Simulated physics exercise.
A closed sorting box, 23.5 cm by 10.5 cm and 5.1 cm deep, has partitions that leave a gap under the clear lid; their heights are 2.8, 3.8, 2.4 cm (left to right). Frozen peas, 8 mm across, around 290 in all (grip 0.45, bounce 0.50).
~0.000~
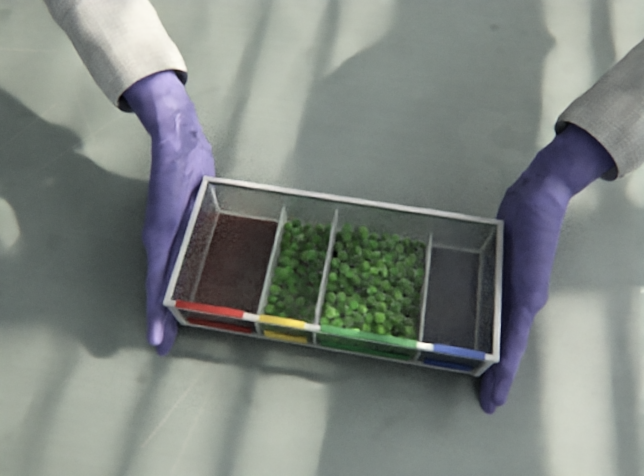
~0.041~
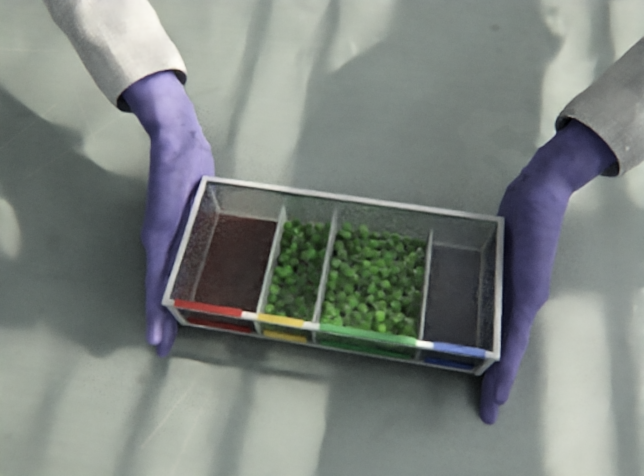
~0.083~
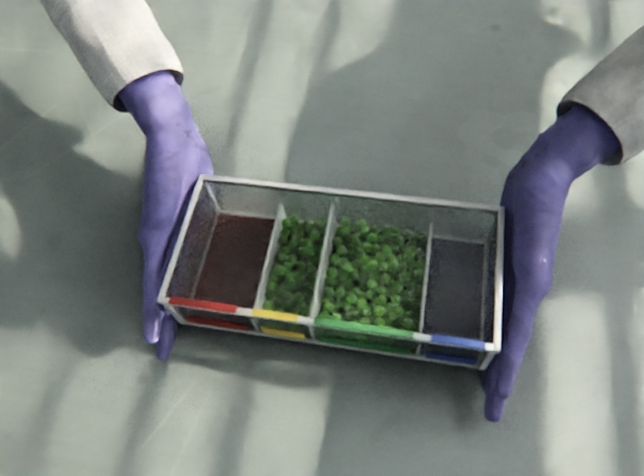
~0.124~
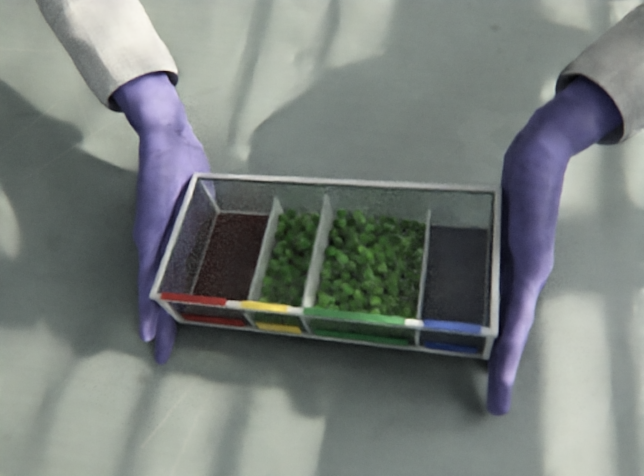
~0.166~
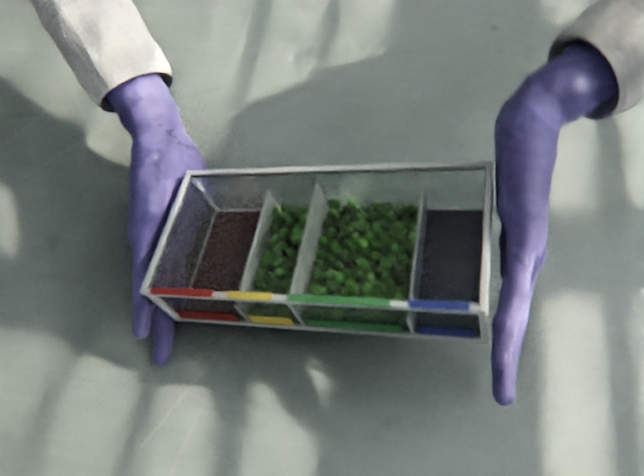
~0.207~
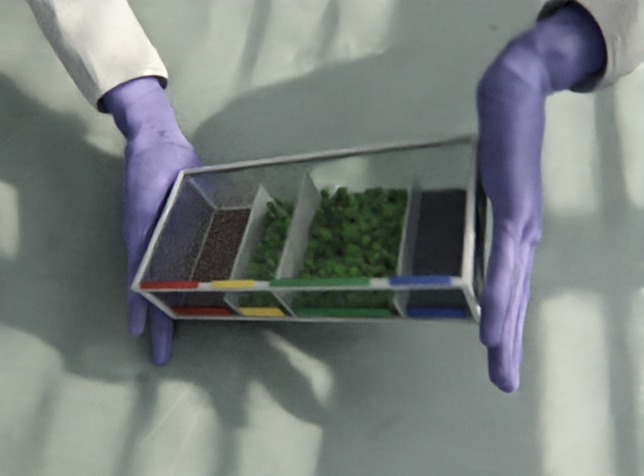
Above a grey surface, purple-gloved hands tilt a clear box of green pieces, raising its right end.
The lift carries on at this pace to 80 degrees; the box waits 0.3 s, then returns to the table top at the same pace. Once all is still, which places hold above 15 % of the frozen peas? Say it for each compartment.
Red yes, blue no, green yes, yellow yes.
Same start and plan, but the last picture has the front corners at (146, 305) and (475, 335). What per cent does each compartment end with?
Red 15; blue 0; green 60; yellow 25.
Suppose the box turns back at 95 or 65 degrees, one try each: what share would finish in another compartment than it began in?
About 45 and 10 per cent.
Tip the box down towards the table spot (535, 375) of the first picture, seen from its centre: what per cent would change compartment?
About 45 per cent.
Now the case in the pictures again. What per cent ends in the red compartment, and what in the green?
Red 20, green 50.
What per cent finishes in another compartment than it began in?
About 25 per cent.
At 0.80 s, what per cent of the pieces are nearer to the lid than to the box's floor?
About 40 per cent.
After 0.80 s, tilt 80 degrees; red 15 %, green 55 %, yellow 30 %.
Then, at 1.19 s, tilt 44 degrees; red 20 %, green 50 %, yellow 25 %.
Then, at 1.67 s, tilt 0 degrees; red 20 %, green 50 %, yellow 25 %.
In the end, at 2.1 s, red 20 %, blue 0 %, green 50 %, yellow 25 %.
